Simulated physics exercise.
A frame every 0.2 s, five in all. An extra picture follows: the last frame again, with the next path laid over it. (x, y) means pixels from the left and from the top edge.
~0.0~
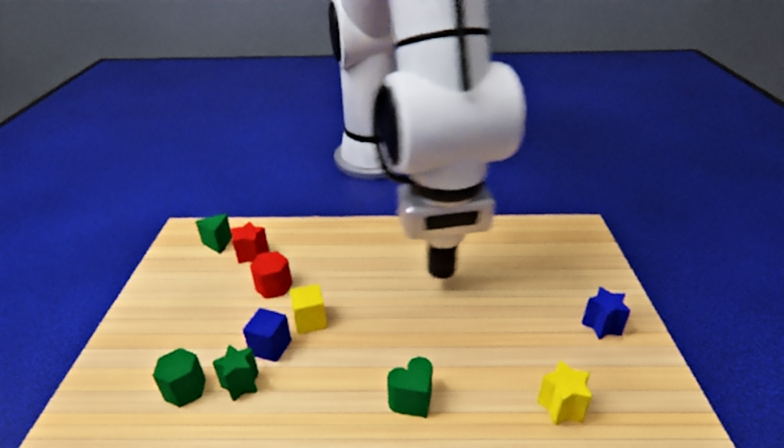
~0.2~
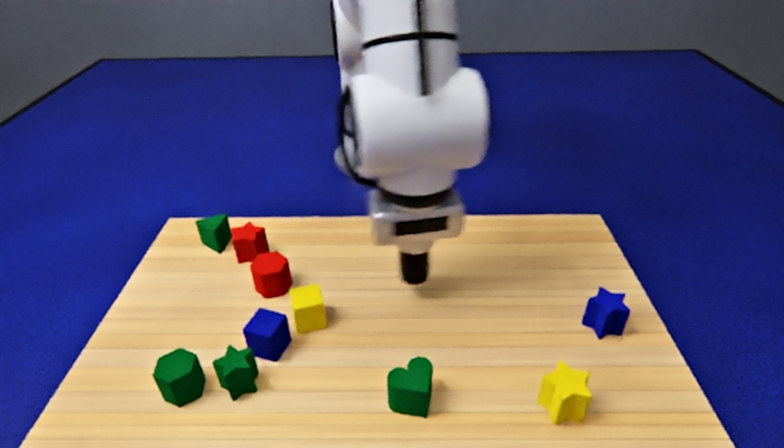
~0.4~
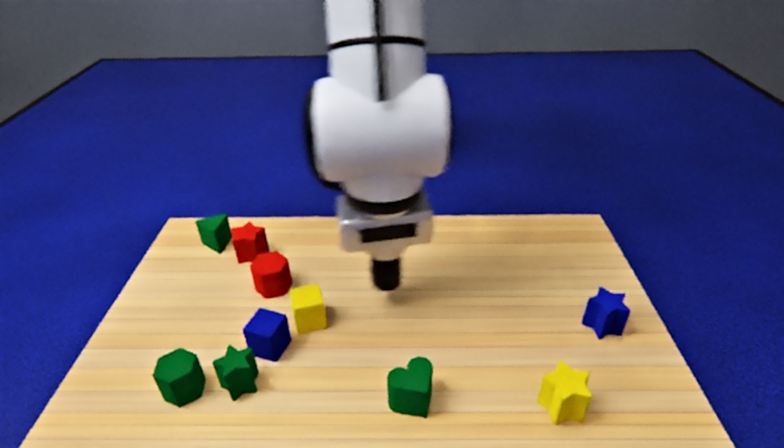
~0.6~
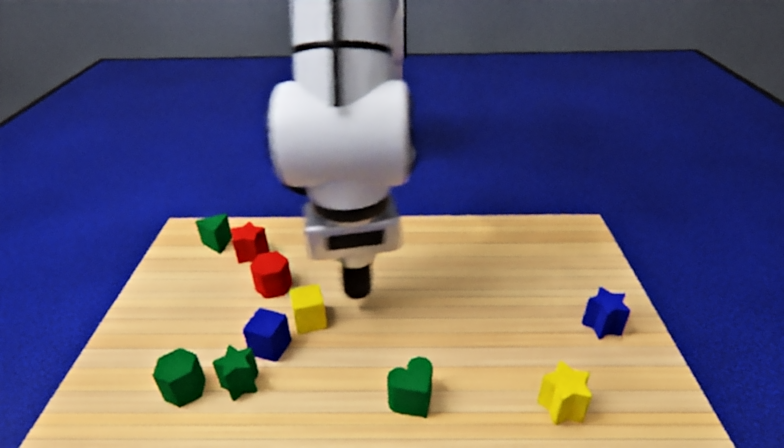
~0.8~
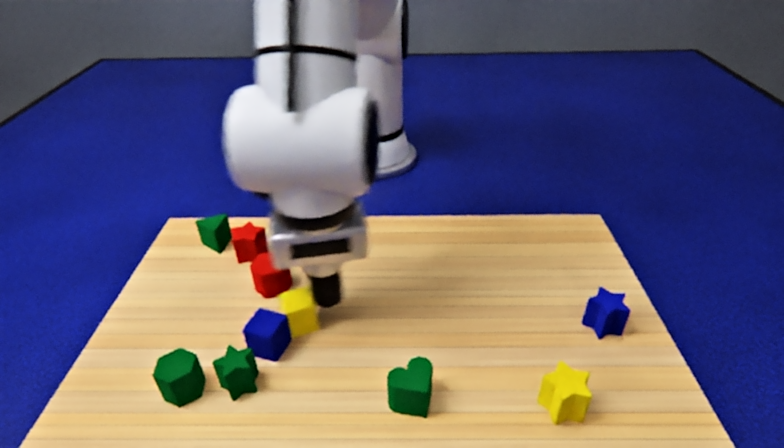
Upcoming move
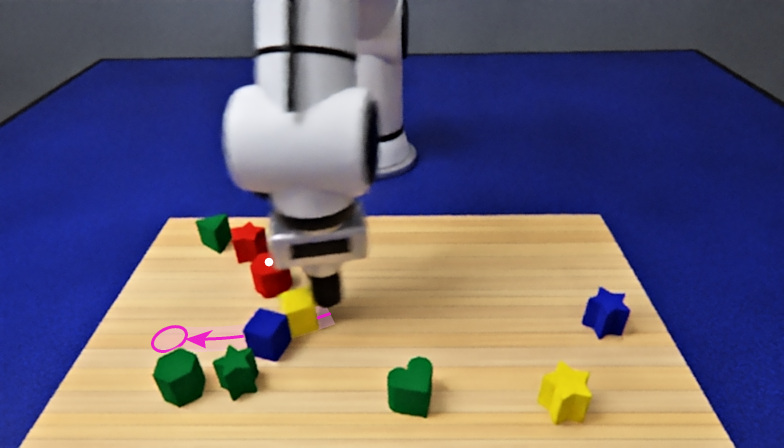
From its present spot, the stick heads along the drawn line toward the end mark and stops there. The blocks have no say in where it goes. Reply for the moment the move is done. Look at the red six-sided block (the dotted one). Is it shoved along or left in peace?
The block in question stays where it was by the end.
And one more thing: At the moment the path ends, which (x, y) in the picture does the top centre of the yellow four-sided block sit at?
It comes to (176, 344).
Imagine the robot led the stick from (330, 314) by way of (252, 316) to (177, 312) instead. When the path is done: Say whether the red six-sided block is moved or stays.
It stays.
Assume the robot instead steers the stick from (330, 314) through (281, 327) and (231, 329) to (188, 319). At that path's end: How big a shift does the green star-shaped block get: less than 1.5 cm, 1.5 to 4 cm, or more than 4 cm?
It goes a little way, 1.5 to 4 cm.
The line goes from (330, 314) through (279, 329) and (224, 338) to (170, 339); the dot is on the red six-sided block.
What follows on the original path. One third of the way, stick (274, 314); green star-shaped block (214, 379); blue four-sided block (227, 350); yellow four-sided block (243, 323), turned 40° anticlockwise.
Two thirds of the way, stick (216, 322); green six-sided block (159, 373); green star-shaped block (206, 395), turned 20° anticlockwise; blue four-sided block (205, 365), turned 30° anticlockwise; yellow four-sided block (190, 341), turned 85° anticlockwise.
At the end, stick (163, 323); green six-sided block (155, 378); green star-shaped block (206, 395), turned 20° anticlockwise; blue four-sided block (205, 365), turned 30° anticlockwise; red six-sided block unmoved; yellow four-sided block (176, 344), turned 120° anticlockwise.
